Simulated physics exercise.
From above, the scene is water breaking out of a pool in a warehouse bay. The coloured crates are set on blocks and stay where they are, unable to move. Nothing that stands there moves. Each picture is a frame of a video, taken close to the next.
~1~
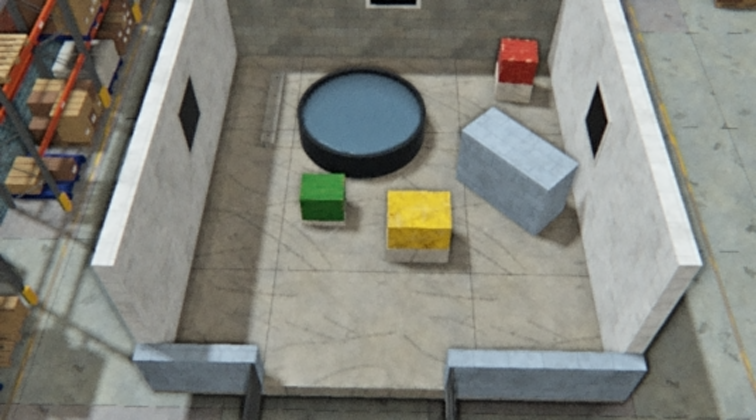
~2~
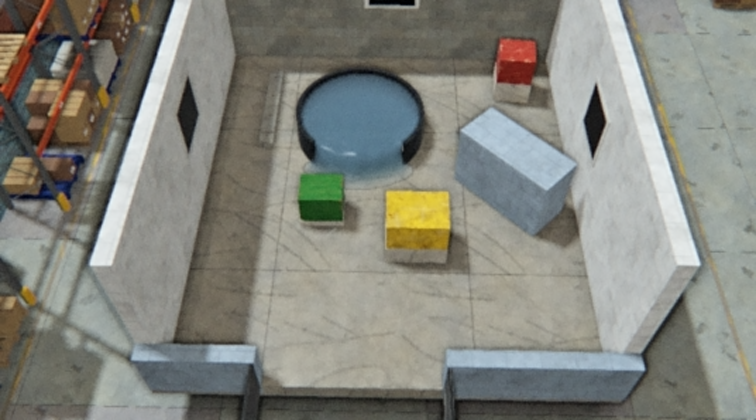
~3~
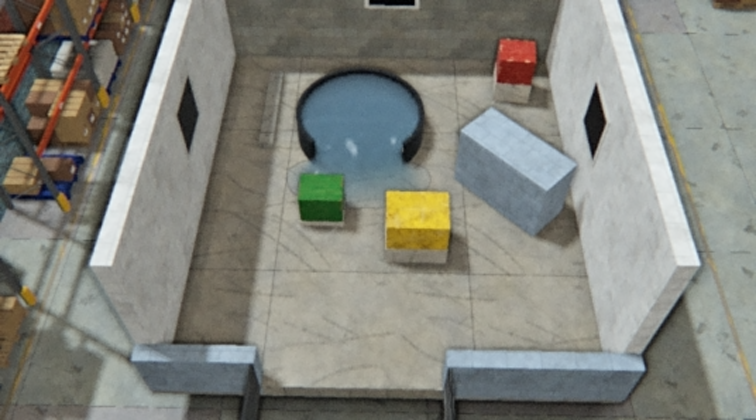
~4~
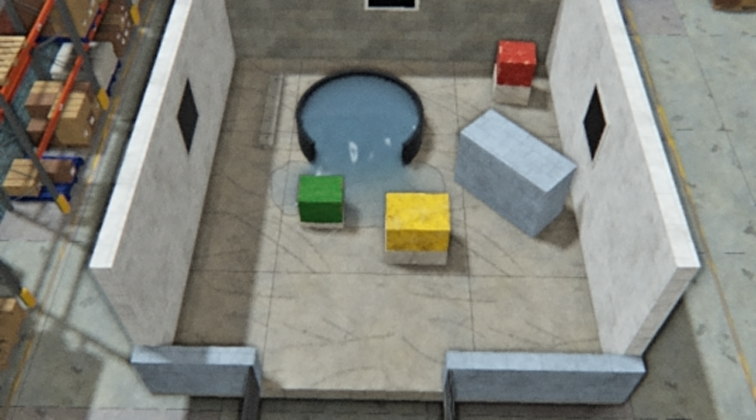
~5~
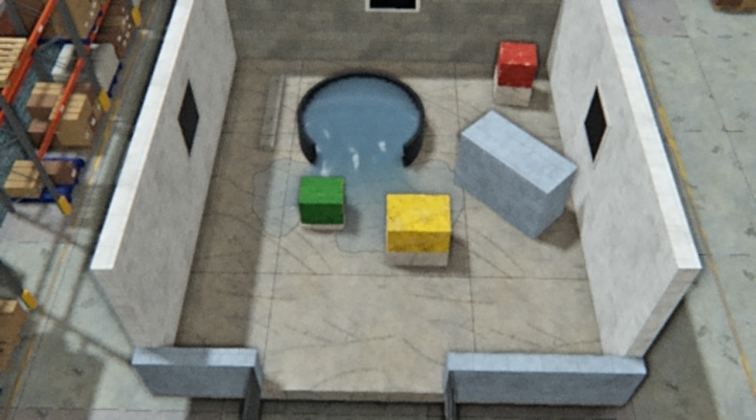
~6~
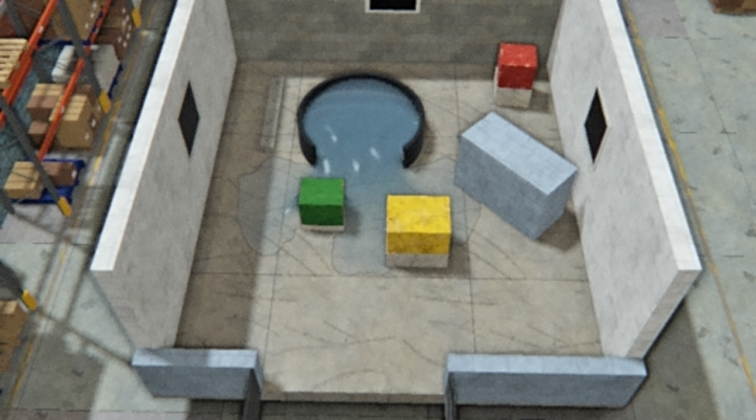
We see a round, dark-rimmed pool in a walled warehouse bay, at first whole and still; then water pours through a gap in its near side and spreads thinly across the floor around the green block and toward the yellow one.
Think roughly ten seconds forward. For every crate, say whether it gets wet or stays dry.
Yellow crate: Dry; green crate: Wet; red crate: Dry.
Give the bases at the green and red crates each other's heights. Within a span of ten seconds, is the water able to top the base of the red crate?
As it turns out, the red crate stays unflooded.
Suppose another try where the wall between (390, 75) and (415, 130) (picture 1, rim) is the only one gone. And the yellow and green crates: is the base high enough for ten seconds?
Log: Yellow crate stays clear; green crate stays clear.
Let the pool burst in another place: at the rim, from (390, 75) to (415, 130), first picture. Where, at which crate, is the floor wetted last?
The green-painted one comes last.
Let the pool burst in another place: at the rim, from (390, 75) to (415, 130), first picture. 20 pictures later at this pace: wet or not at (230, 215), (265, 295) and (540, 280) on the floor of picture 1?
Place one: Spared by the leak. Place two: Spared by the leak. Place three: Reached by the flood.
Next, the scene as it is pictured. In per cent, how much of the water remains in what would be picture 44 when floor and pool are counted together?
It comes to roughly 82 per cent.
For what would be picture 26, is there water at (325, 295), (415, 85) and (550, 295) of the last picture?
First spot swamped, second spot clear, third spot swamped.
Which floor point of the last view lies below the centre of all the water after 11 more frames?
It is near (354, 187).
A moment on, water covers 25 % of the floor; the yellow crate water round its plinth, the green crate water round its plinth, the red crate not reached.
Next, water covers 35 % of the floor; the yellow crate water round its plinth, the green crate water round its plinth, the red crate not reached.
Then, water covers 55 % of the floor; the yellow crate water round its plinth, the green crate water round its plinth, the red crate not reached.
Later, water covers 65 % of the floor; the yellow crate water round its plinth, the green crate water round its plinth, the red crate water round its plinth.
In the end, water covers 85 % of the floor; the yellow crate stayed above the water, the green crate was topped, the red crate stayed above the water.
